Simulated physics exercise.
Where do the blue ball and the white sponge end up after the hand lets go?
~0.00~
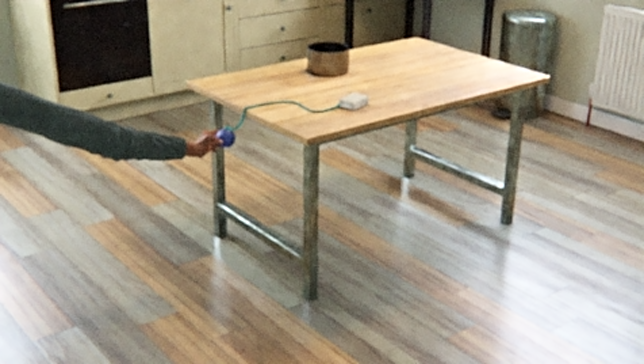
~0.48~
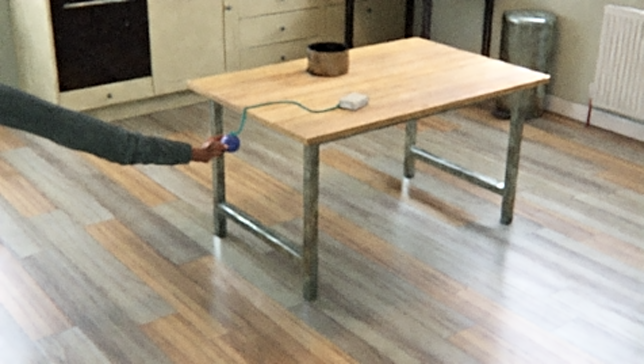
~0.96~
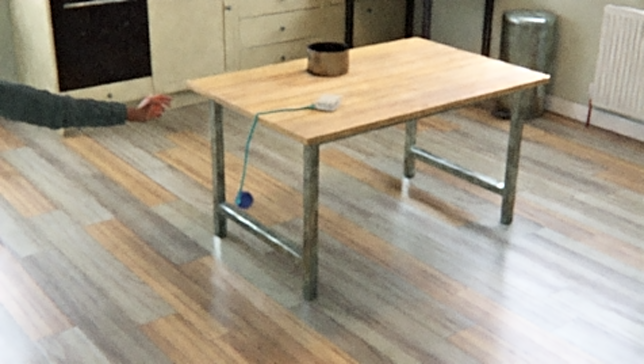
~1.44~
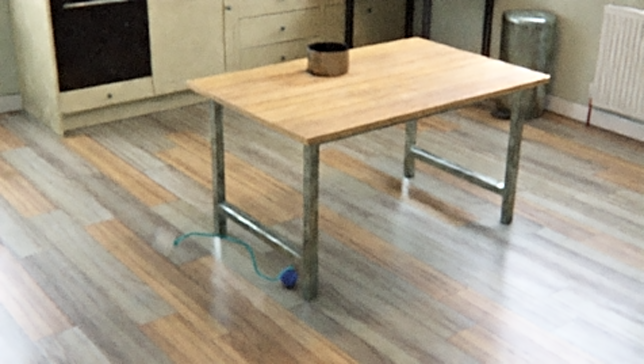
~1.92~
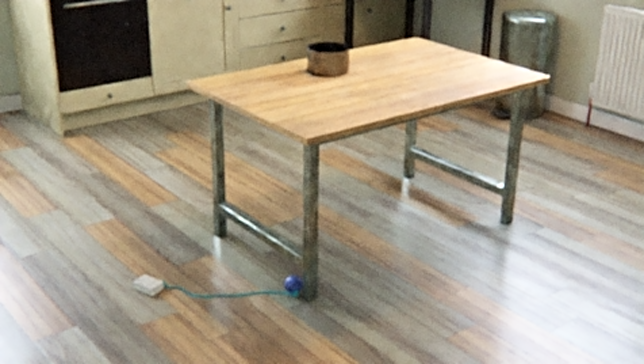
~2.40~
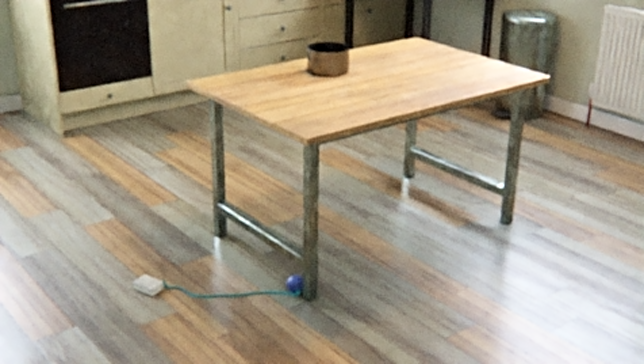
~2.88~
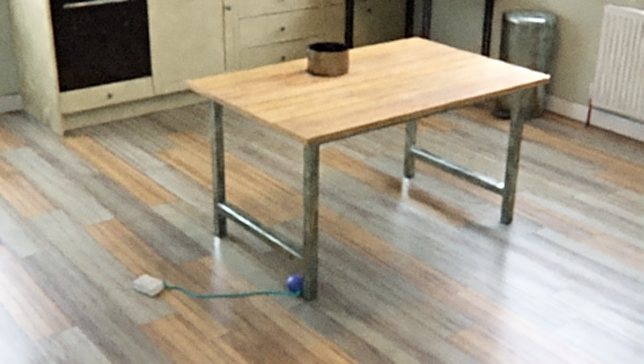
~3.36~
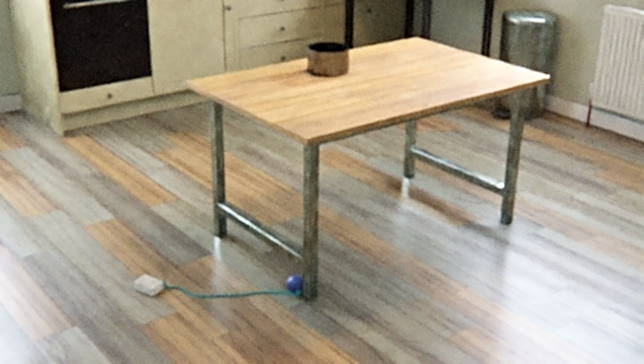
Both end up on the floor. The blue ball lands near the front table leg, and the sponge is pulled off the table after it and comes to rest to the left.
